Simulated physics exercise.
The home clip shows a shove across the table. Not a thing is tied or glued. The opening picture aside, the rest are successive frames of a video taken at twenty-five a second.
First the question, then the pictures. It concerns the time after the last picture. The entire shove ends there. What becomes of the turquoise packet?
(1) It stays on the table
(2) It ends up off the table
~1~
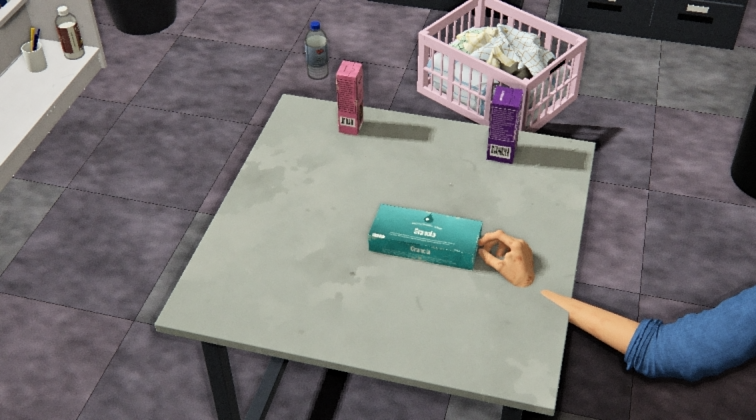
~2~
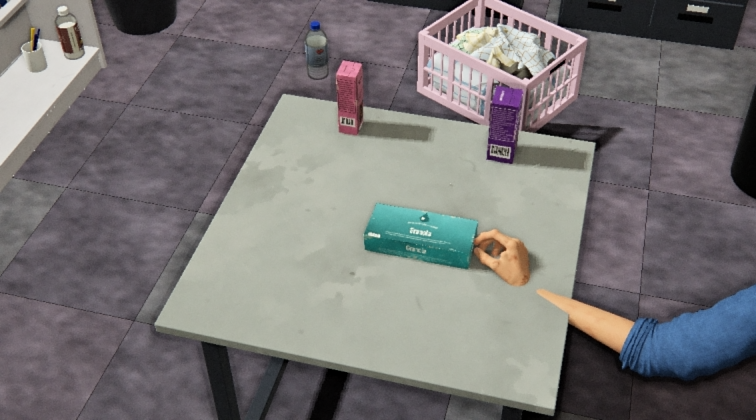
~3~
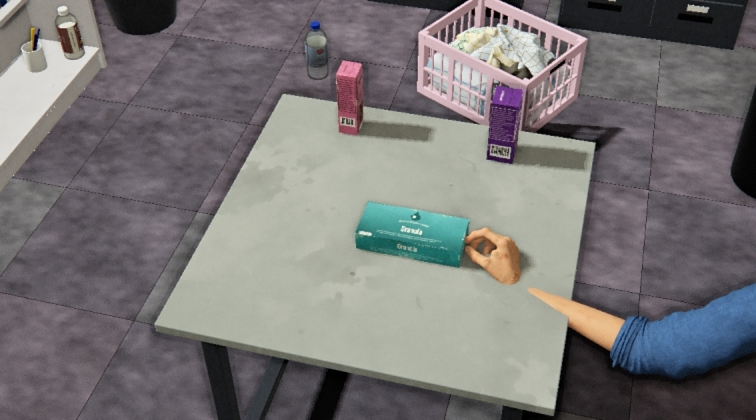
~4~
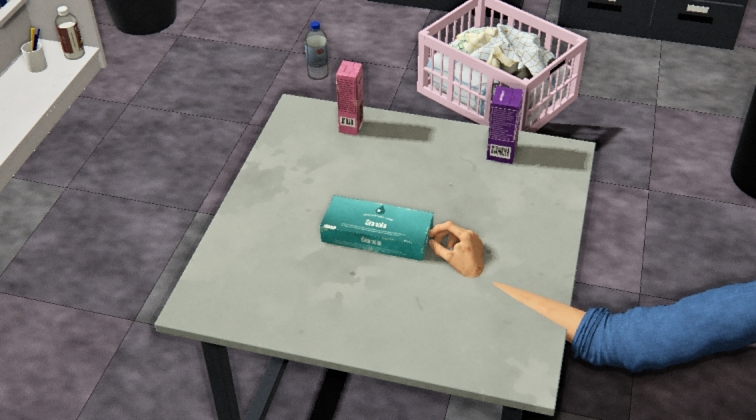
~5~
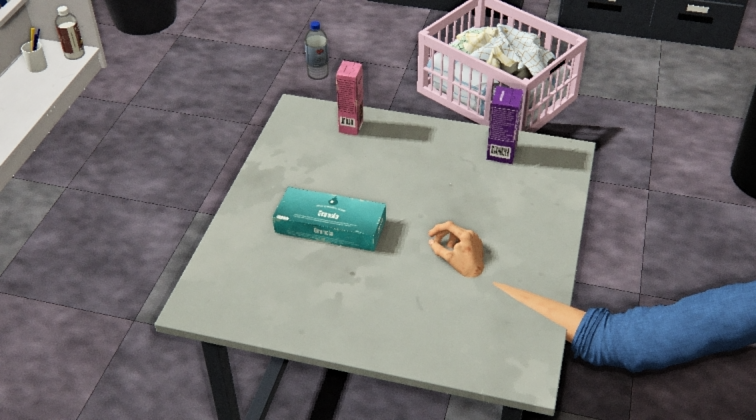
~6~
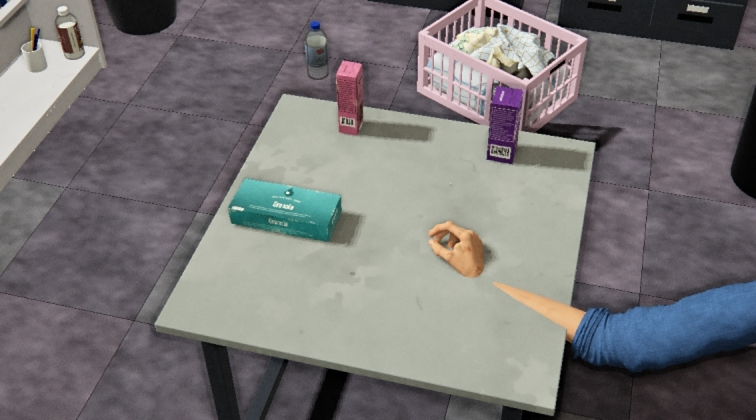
It ends up off the table.
Then, 0.30 s on from there, turquoise packet now off the table.
Then, 0.50 s on from there, things are still on the move.
In the end, off the table, turquoise packet.
